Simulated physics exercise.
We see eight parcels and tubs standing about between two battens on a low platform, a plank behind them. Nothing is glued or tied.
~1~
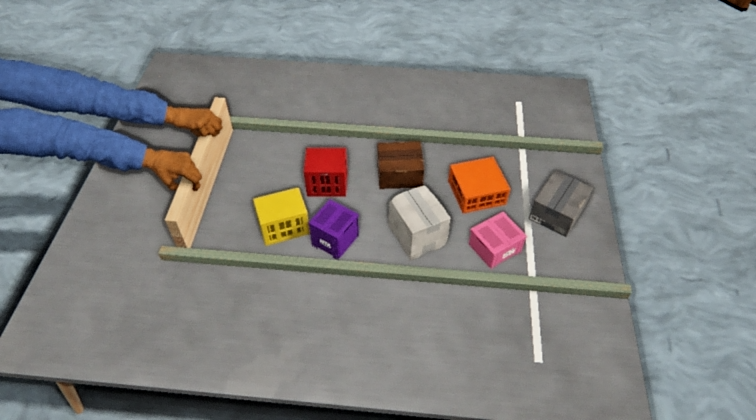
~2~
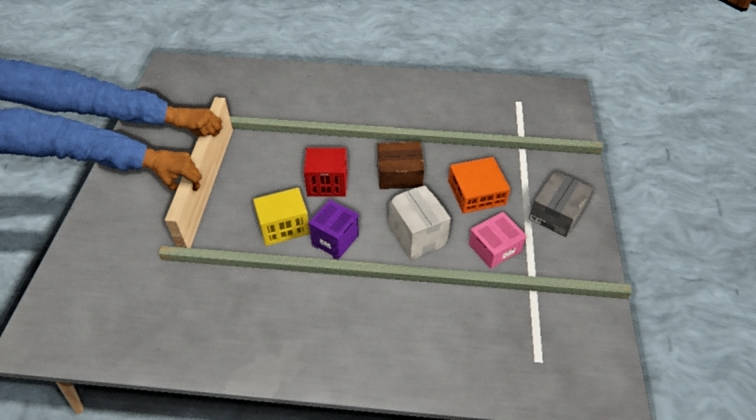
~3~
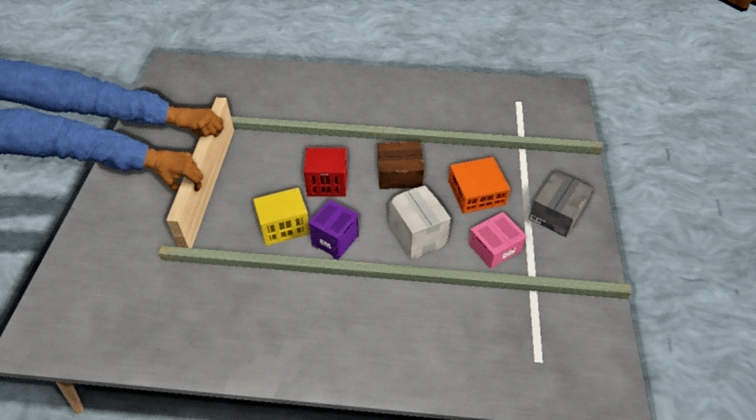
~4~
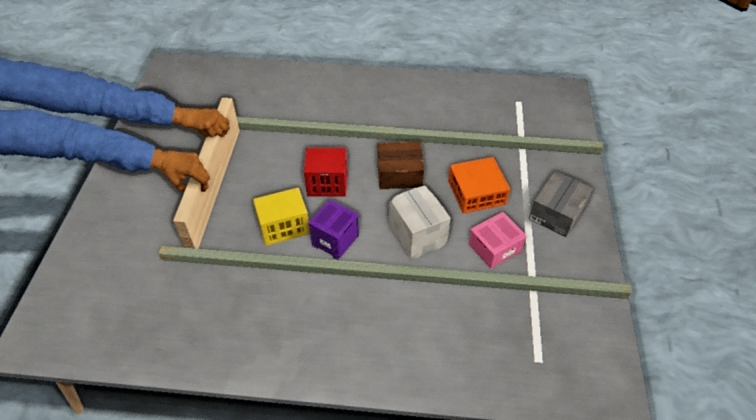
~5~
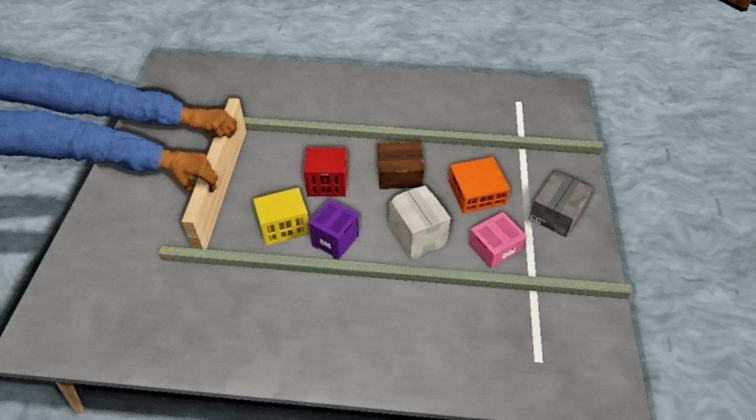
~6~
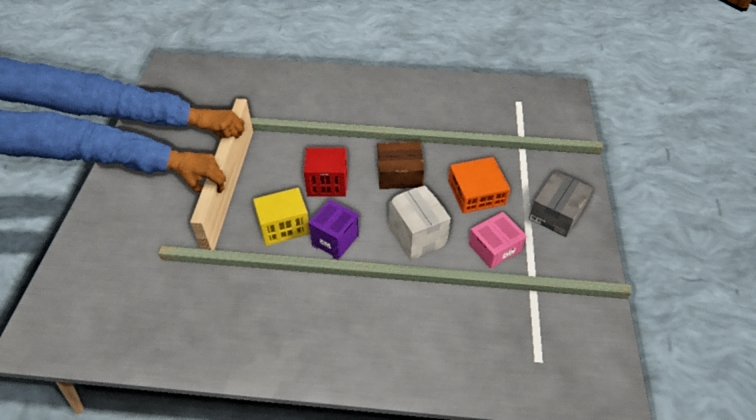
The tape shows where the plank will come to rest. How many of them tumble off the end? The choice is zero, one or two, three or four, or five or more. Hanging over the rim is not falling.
Outcome: The number that fall off is one or two.
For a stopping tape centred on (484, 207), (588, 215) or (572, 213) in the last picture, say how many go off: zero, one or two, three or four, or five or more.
Taking them in turn, none at all; more than four; more than four.
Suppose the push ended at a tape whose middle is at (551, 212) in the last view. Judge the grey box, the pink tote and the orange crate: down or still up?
The grey box drops off, the pink tote falls, the orange crate falls.
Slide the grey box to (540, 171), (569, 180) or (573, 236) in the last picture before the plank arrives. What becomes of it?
In that order, it comes down; goes over; drops off.
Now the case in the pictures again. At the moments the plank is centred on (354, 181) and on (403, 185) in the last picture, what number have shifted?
The counts are 5 and 7.
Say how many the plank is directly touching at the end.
3 of them.
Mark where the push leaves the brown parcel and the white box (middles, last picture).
The brown parcel at (545, 157), the white box at (590, 218).
Soon after, none off yet; grey box at rest near (560, 204); pink tote at rest near (497, 241); orange crate at rest near (478, 185).
In the end, the number that fall off is one or two; gone, pink tote and grey box.
